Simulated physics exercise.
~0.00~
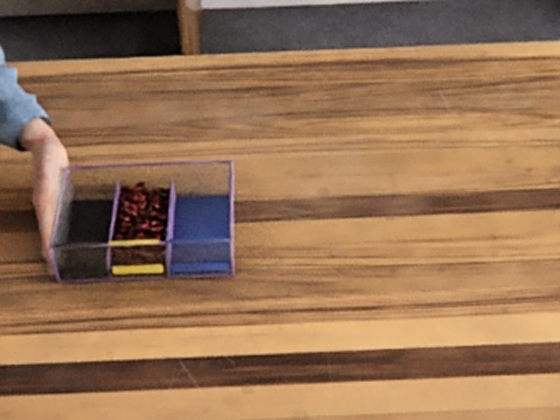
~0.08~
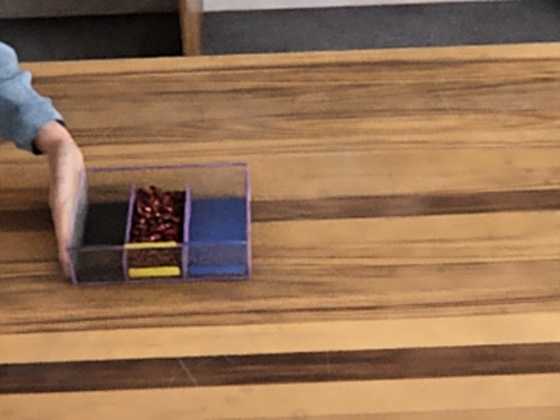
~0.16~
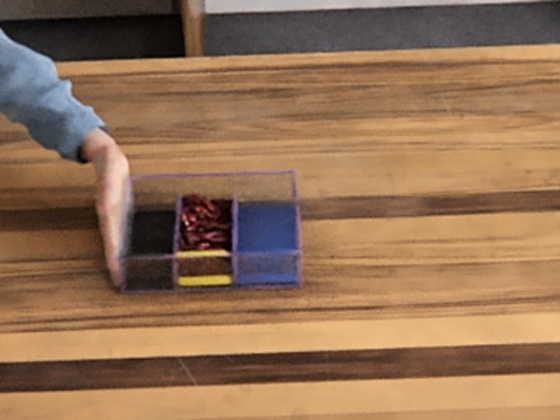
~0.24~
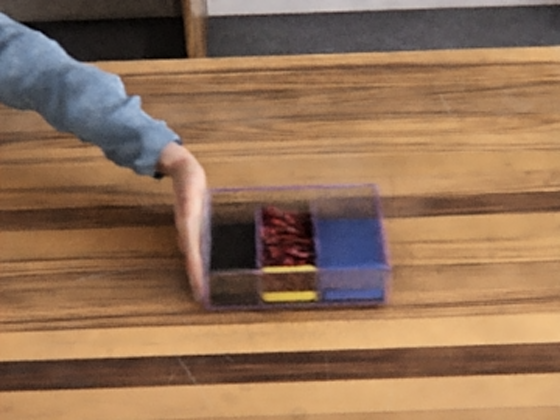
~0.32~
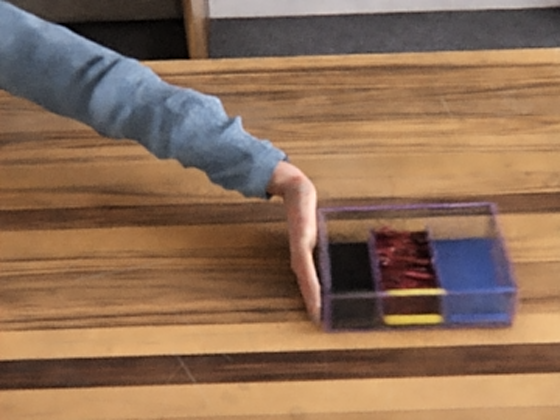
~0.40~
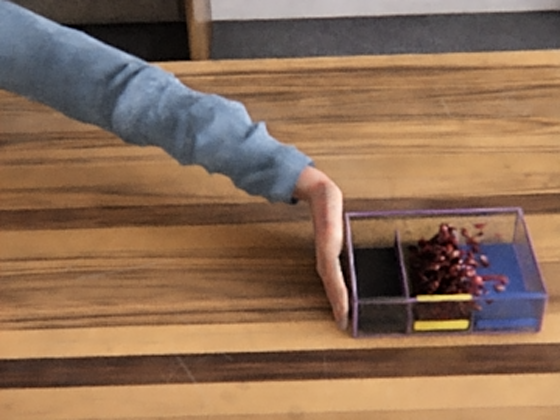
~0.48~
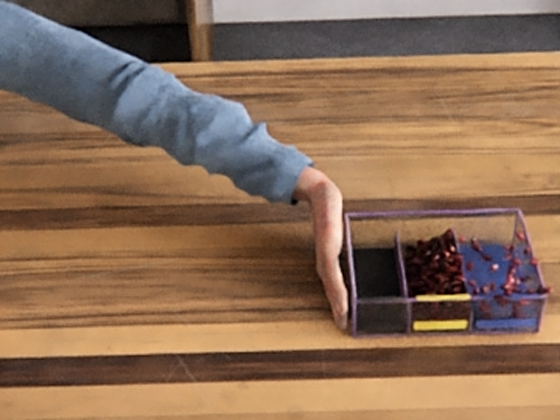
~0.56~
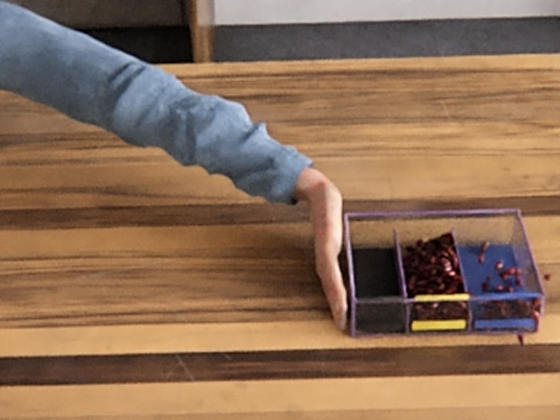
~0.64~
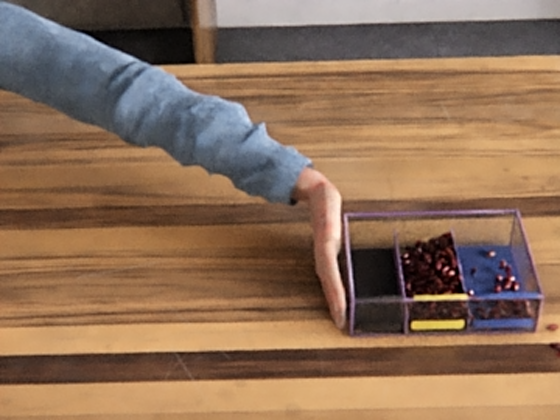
On a wooden table, a hand pushes a divided tray right, stops, and some beans spill into the blue section.
